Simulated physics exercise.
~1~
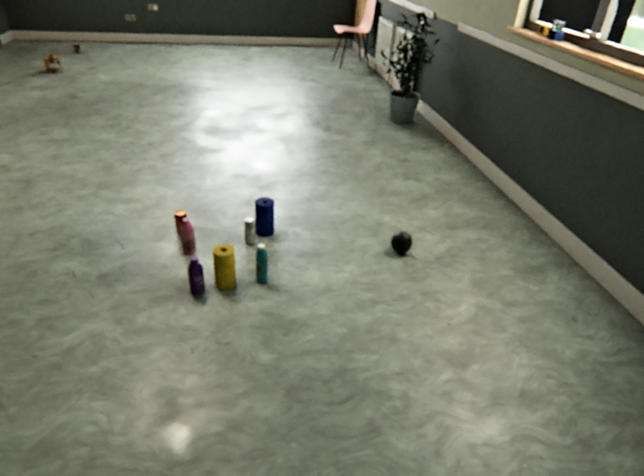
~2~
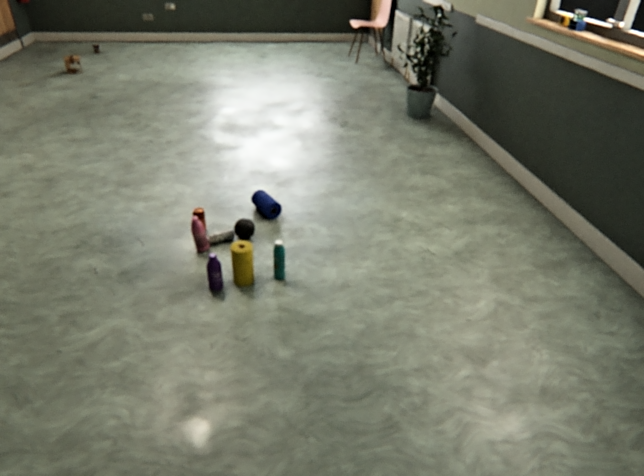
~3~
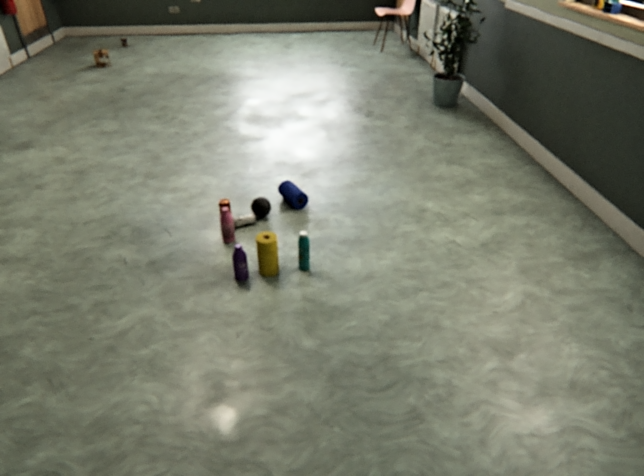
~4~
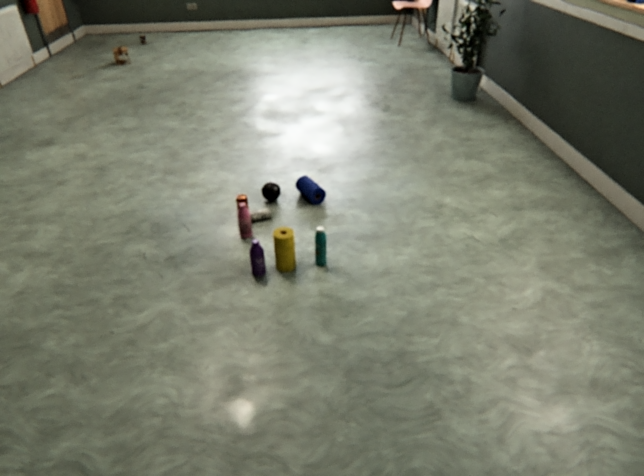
A wide grey-green marbled floor stretches away between dark walls, seen from above at an angle, with a potted plant and a pink chair at the far right. Near the middle stand a yellow roll, a purple bottle and a turquoise bottle in front, with a pink bottle, an orange-topped can, a small white can and a blue roll behind. A black ball rolls in from the right, and the white can and blue roll topple. The ball then rolls away behind the group as the view pans slightly left. The fallen pair lie on their sides while the others remain upright.
